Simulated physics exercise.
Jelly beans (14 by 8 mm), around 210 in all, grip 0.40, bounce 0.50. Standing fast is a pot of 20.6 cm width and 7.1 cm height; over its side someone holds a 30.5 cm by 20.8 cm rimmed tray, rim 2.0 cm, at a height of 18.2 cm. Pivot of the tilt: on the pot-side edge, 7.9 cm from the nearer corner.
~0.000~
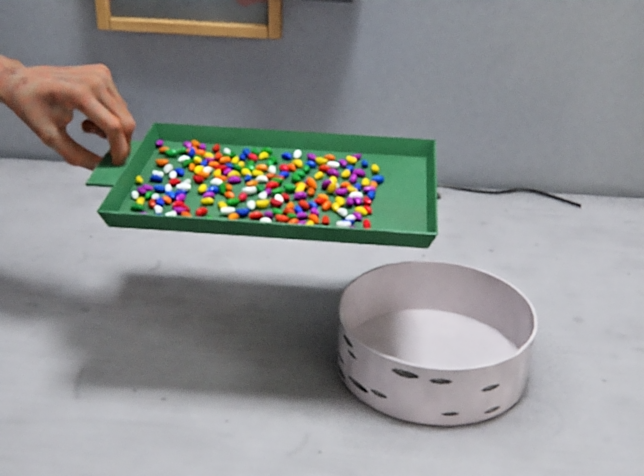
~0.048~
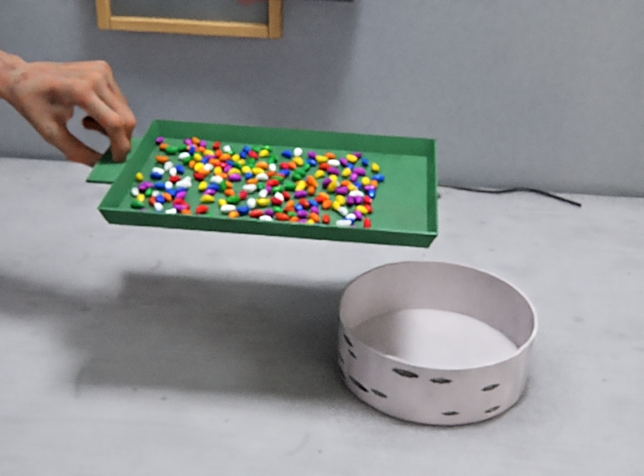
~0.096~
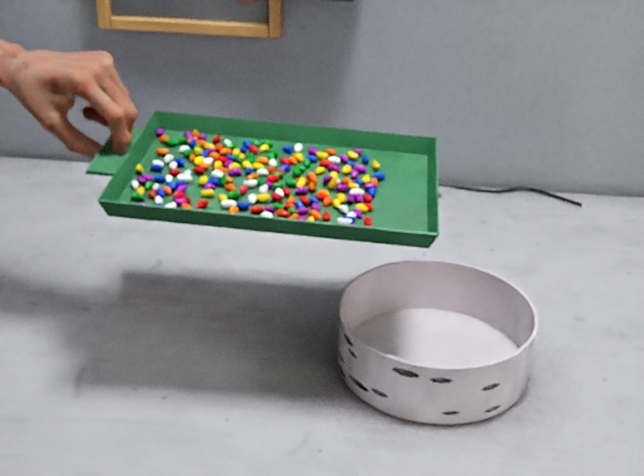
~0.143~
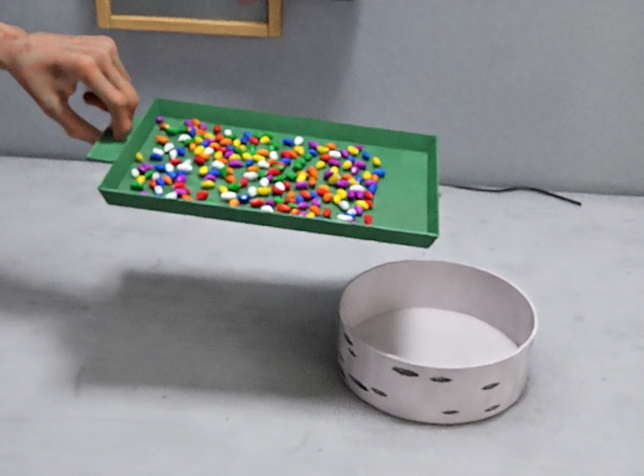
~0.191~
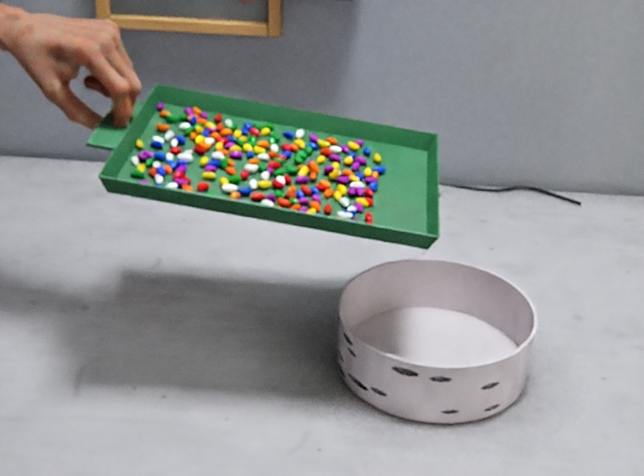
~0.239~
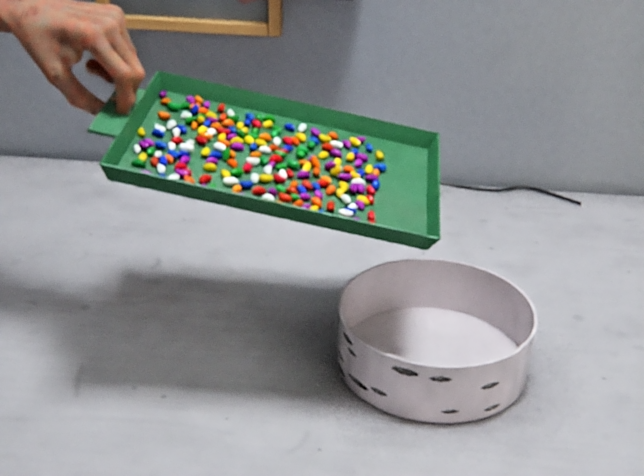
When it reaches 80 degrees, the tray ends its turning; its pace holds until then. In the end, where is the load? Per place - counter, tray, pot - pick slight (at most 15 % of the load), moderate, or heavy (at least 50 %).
Counter - slight; tray - slight; pot - heavy.
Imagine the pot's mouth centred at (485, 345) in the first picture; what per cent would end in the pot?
Some 95 per cent.
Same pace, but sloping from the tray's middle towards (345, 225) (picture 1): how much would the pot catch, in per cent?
The share would be about 80 percent.
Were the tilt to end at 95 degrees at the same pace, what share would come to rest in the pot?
In that case some 90 per cent.
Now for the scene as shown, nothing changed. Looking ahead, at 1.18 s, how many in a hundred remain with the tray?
It's roughly 65 percent.
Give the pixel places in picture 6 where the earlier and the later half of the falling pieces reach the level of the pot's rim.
Around (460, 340), then (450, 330).
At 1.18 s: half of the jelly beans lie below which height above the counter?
Some 18 cm above the counter.
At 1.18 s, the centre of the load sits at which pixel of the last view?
The middle of the load should be at about (440, 226) by then.
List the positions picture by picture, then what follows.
Tray tilt 0 degrees, front corners at (107, 208) and (429, 230); middle of the pieces at (251, 185); pot at (437, 310), in the first frame.
Tray tilt 1 degrees, front corners at (107, 205) and (430, 229); middle of the pieces at (252, 183), in the second frame.
Tray tilt 2 degrees, front corners at (108, 197) and (430, 230); middle of the pieces at (252, 178), in the third frame.
Tray tilt 5 degrees, front corners at (108, 186) and (431, 230), lowest corner right front; middle of the pieces at (253, 170), in the fourth frame.
Tray tilt 8 degrees, front corners at (109, 173) and (431, 231), lowest corner right front; middle of the pieces at (253, 162), in the fifth frame.
Tray tilt 10 degrees, front corners at (110, 162) and (432, 233), lowest corner right front; middle of the pieces at (255, 155); pot at (437, 308). The tray's pace is about 60 degrees a second, in the sixth frame.
After 0.81 s, tilt 44 degrees; the tray holds 100 %, the pot 0 %.
After 1.18 s, tilt 65 degrees; the tray holds 65 %, the pot 25 %.
After 1.65 s, tilt 80 degrees; the tray holds 20 %, the pot 60 %.
At rest (2.6 s), counter 5 %, tray 0 %, pot 90 %.
